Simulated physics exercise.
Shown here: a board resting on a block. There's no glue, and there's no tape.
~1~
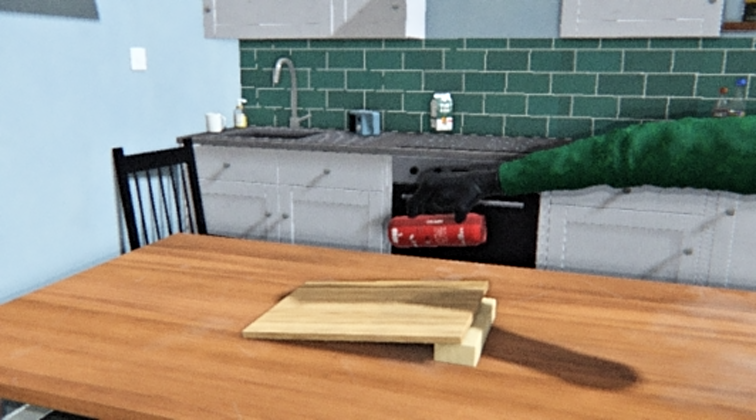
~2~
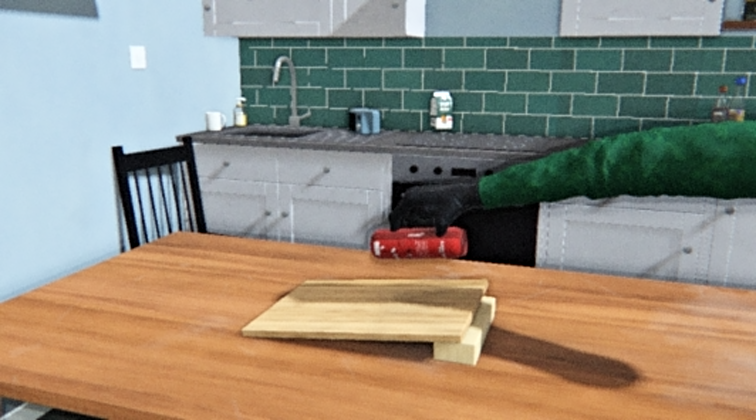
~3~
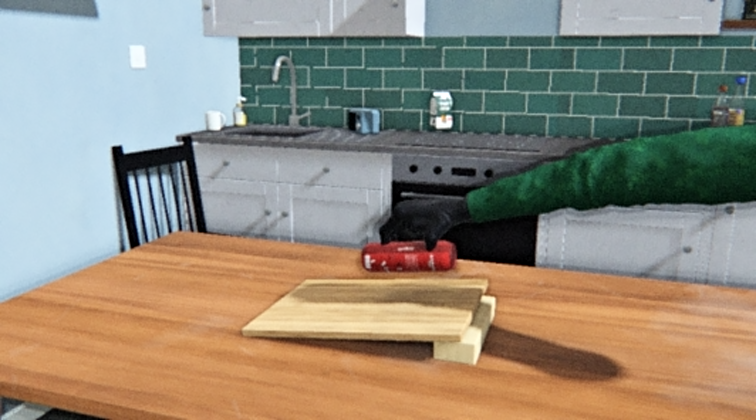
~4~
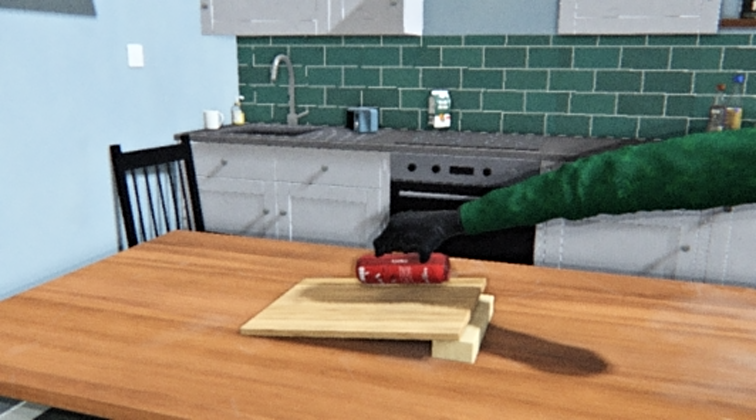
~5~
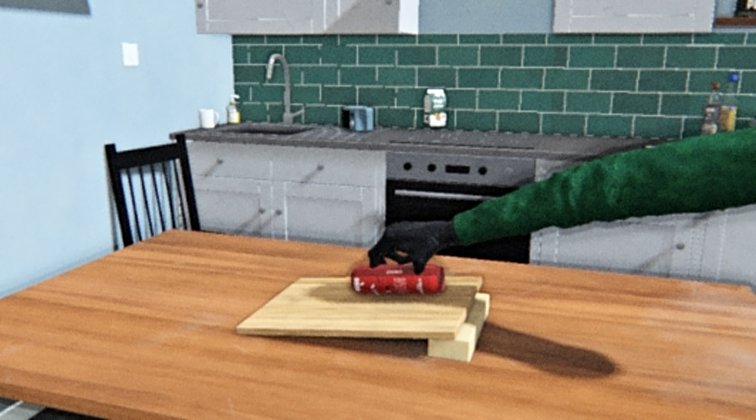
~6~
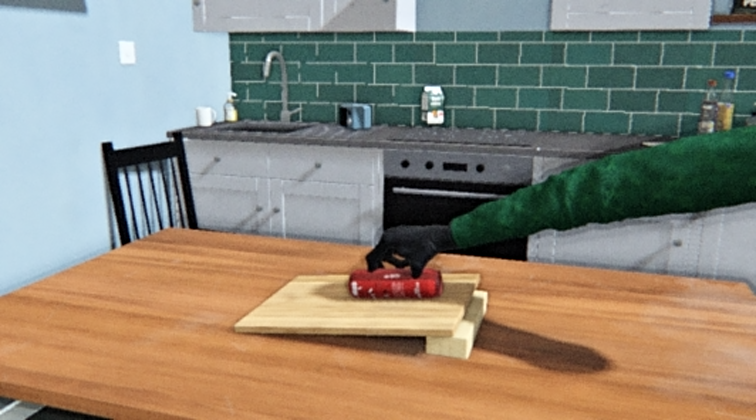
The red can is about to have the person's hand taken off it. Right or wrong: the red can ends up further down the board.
Wrong - it stays where it was placed.
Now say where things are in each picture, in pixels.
The first picture shows still above its spot; red can (437, 230).
The second picture shows still above its spot; red can (418, 243).
The third picture shows still above its spot; red can (408, 257).
The fourth picture shows still above its spot; red can (402, 269).
The fifth picture shows still above its spot; red can (397, 280).
The sixth picture shows in place under the hand; red can (395, 283).
Then, 0.20 s on from there, no change.
Then, 0.40 s on from there, red can resting near (395, 284).
In the end, it is unmoved. At the end, from the last picture's camera, red can near (395, 284). The red can keeps its place.
